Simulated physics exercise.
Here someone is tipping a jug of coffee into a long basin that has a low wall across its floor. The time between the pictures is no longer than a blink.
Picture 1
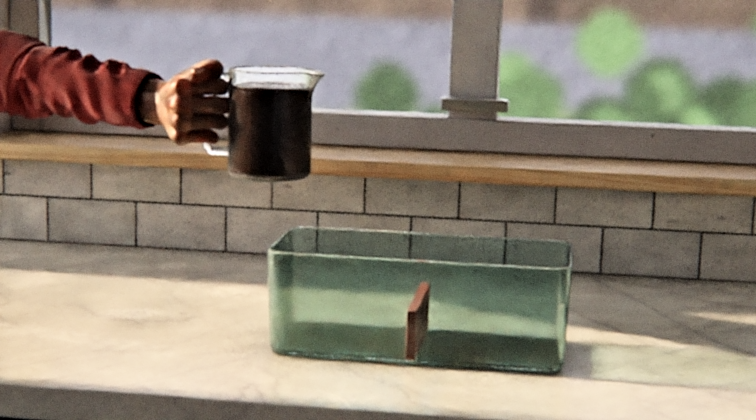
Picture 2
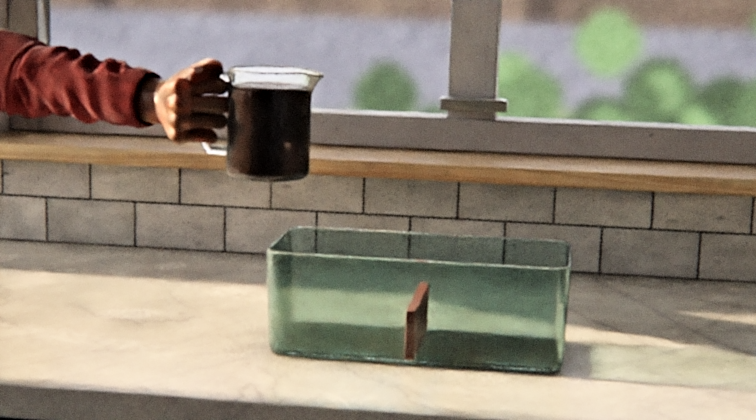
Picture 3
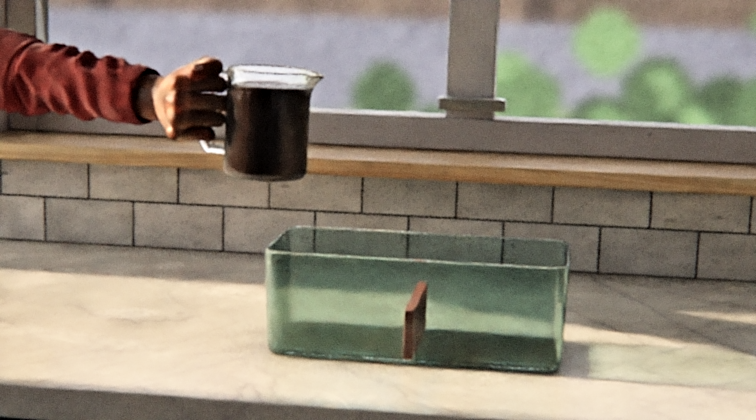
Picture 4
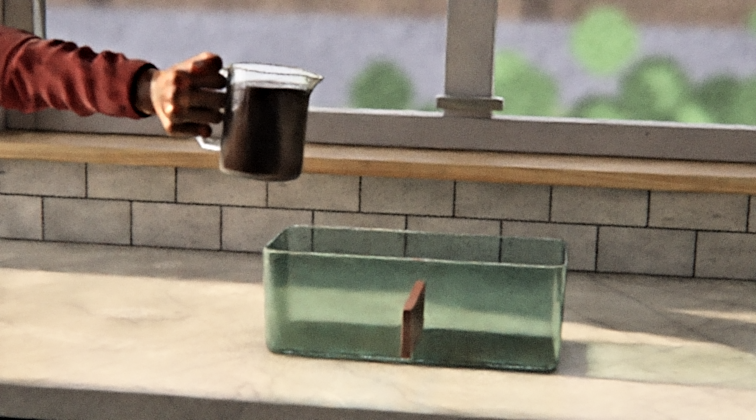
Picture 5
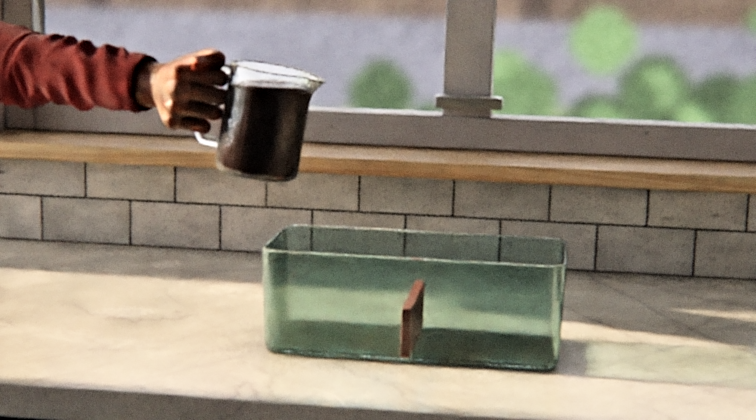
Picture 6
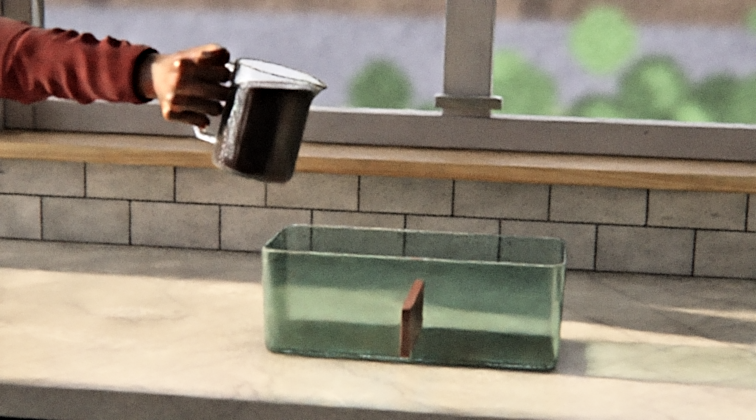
A glass jug of dark coffee, gripped at its left by a hand in a red sleeve, starts upright and gradually tilts to the right, its base swinging slightly left. Below, a long, greenish, clear basin with a low brown wall across its floor sits still on a pale counter. The view faces white tiles and a window with blurred greenery, drifting very slightly.
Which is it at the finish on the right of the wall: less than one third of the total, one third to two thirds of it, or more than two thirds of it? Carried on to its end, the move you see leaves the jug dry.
At the finish the right of the wall has less than one third of the total.
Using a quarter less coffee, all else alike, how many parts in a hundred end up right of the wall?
That works out to some 0 %.
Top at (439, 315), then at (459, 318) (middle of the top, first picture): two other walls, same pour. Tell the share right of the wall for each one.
About 5 % for the first and about 10 % for the second.
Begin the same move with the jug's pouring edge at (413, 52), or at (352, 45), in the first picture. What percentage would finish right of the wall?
It comes to 95 % the first time and 55 % the second.
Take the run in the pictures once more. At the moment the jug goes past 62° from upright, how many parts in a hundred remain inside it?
Roughly 85 %.
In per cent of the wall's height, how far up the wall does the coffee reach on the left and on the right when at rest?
Close to 50 for the left and 0 for the right.
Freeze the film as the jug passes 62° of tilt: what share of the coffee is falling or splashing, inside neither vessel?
That comes to near 10 percent.
A moment on, the jug is tipped part way and 85 per cent is still to pour, 4 is left of the wall and 0 right of it.
Next, the jug is tipped on its side and 41 per cent is still to pour, 41 is left of the wall and 0 right of it.
Then the jug is tipped on its side and 9 per cent is still to pour, 83 is left of the wall and 1 right of it.
Later the jug is tipped on its side and 1 per cent is still to pour, 95 is left of the wall and 1 right of it.
At rest 97 per cent lies left of the wall, 1 right of it and 2 outside.
